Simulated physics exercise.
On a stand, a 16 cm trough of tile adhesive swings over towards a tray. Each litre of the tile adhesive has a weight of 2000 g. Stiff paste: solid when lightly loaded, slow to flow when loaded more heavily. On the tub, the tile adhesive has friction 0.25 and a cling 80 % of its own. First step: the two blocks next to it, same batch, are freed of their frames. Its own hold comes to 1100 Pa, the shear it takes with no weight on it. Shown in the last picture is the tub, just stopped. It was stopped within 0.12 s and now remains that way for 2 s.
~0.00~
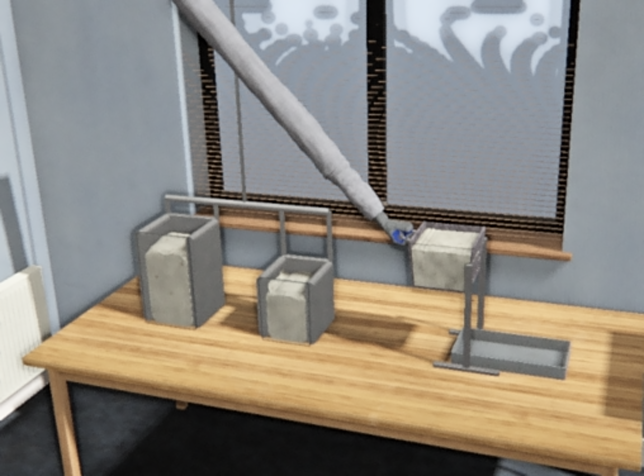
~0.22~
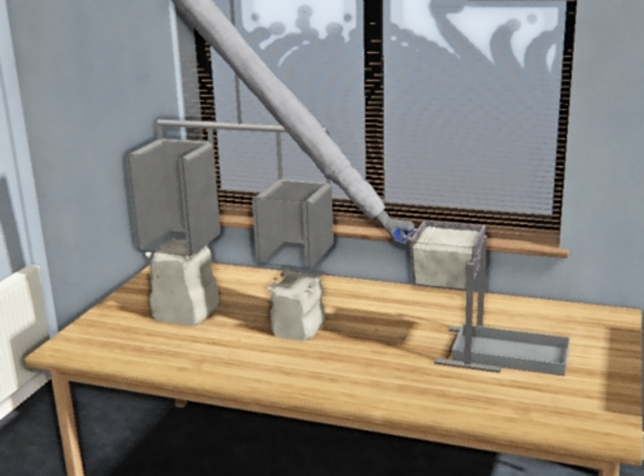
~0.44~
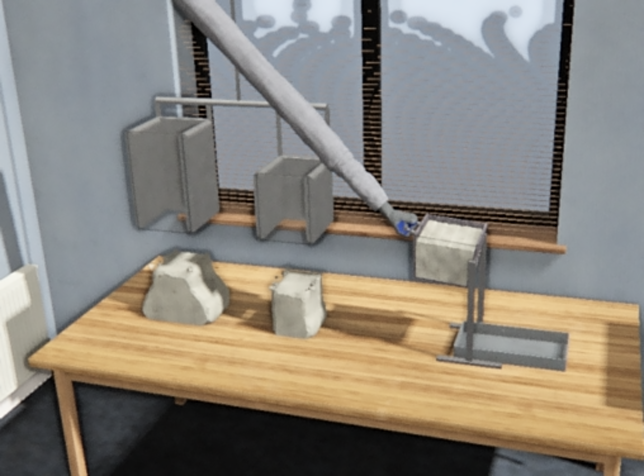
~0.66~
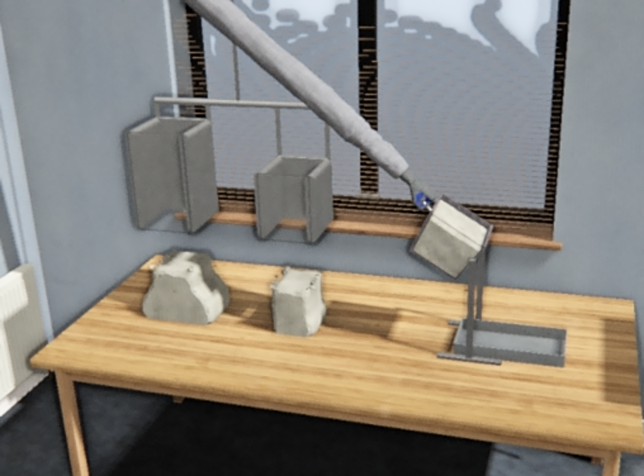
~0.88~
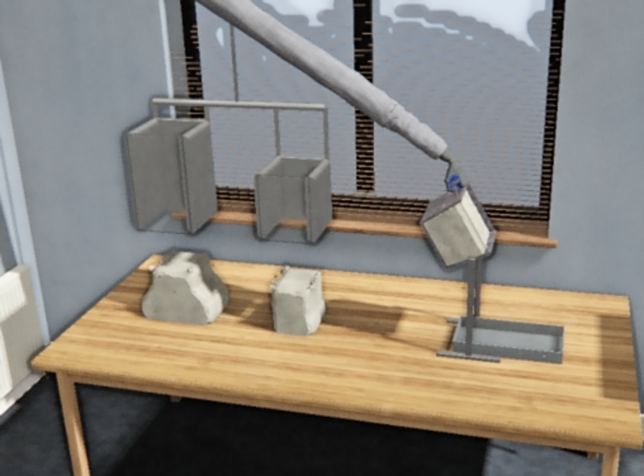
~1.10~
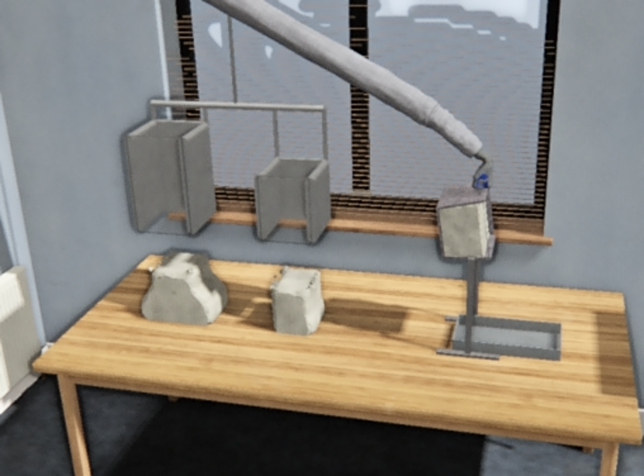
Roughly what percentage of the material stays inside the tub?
100 %.
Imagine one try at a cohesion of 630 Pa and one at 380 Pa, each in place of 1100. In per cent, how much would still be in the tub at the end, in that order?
The answers, in order, are 70 % and 50 %.
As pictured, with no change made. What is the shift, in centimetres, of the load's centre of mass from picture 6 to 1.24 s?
Distance: About 0 cm.
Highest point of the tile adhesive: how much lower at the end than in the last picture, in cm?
About 0 cm.
By 1.24 s, the tub is at 82 degrees and holds 100 %.
By 1.41 s, the tub is at 82 degrees and holds 100 %.
By 1.58 s, the tub is at 82 degrees and holds 100 %.
By 1.75 s, the tub is at 82 degrees and holds 100 %.
By 3.10 s, at the end, the tub is at 82 degrees and holds 100 %.
